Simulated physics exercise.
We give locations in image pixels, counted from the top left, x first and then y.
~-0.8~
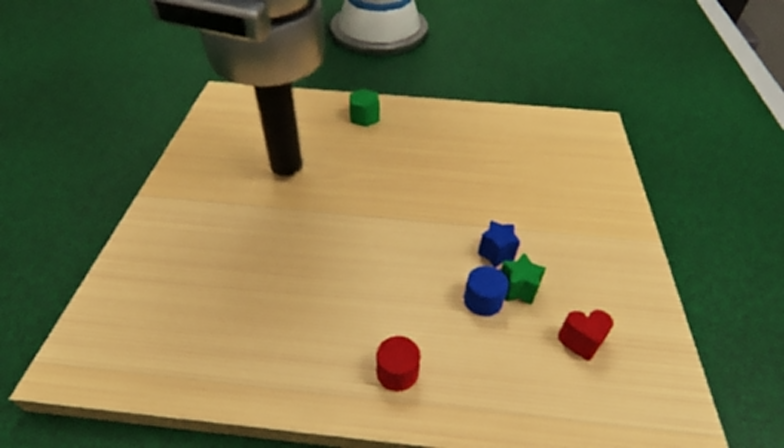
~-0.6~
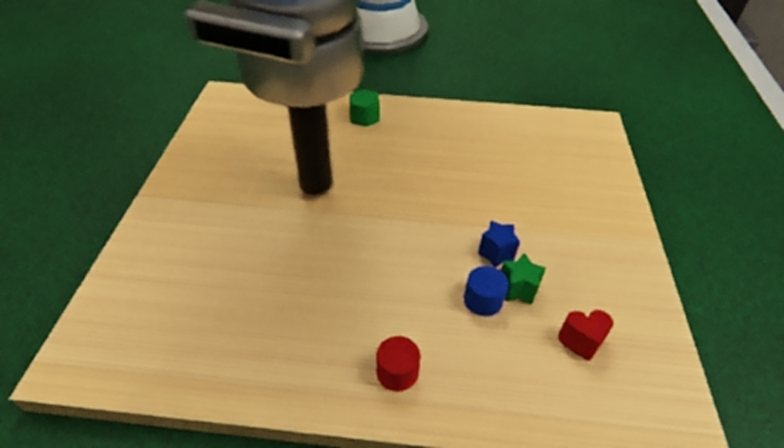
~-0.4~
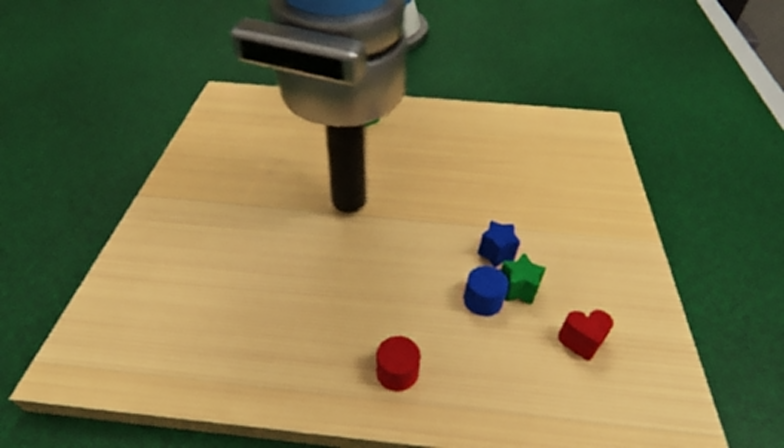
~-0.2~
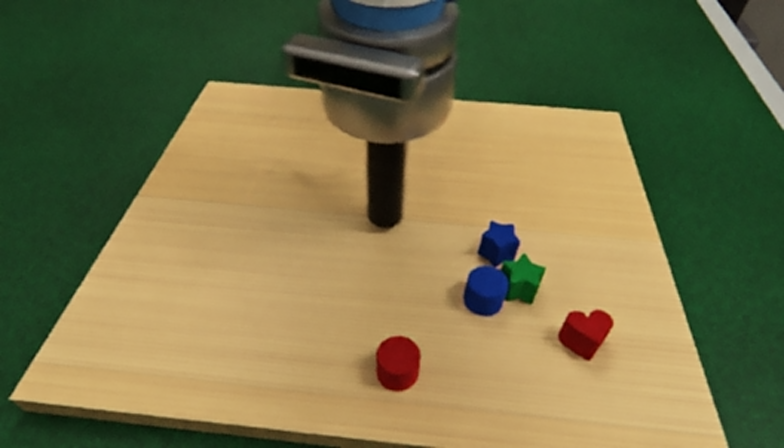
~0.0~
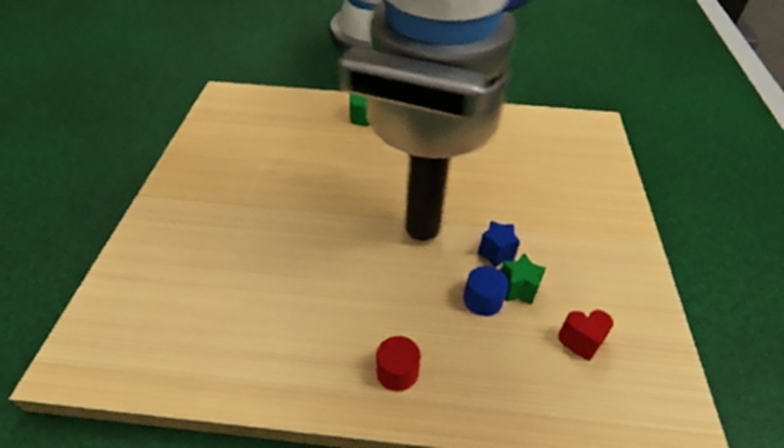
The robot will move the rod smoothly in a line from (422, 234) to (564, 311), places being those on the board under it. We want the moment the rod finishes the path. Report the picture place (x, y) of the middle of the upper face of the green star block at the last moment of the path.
Expect it around (606, 317).
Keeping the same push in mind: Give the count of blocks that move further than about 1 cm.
This push will displace three or more blocks.
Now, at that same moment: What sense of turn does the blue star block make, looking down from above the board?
From above, the blue star block will be seen to turn anti-clockwise.
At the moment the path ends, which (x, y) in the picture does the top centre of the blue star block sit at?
The point I'd pick in the picture is (527, 237).
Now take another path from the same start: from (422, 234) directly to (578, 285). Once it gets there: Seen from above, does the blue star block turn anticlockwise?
I'd say yes.
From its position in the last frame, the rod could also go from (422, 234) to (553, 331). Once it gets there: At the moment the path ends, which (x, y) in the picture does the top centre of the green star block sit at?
It is at (577, 286).
What follows on the original path. One third of the way, rod (468, 251); blue star block (508, 233).
Two thirds of the way, rod (517, 278); blue round block (490, 285); blue star block (527, 237), turned 90° anticlockwise; green star block (554, 284), turned 25° anticlockwise.
At the end, rod (567, 305); blue round block (490, 285); blue star block (527, 237), turned 90° anticlockwise; green star block (606, 317), turned 15° anticlockwise; red heart-shaped block (626, 348).
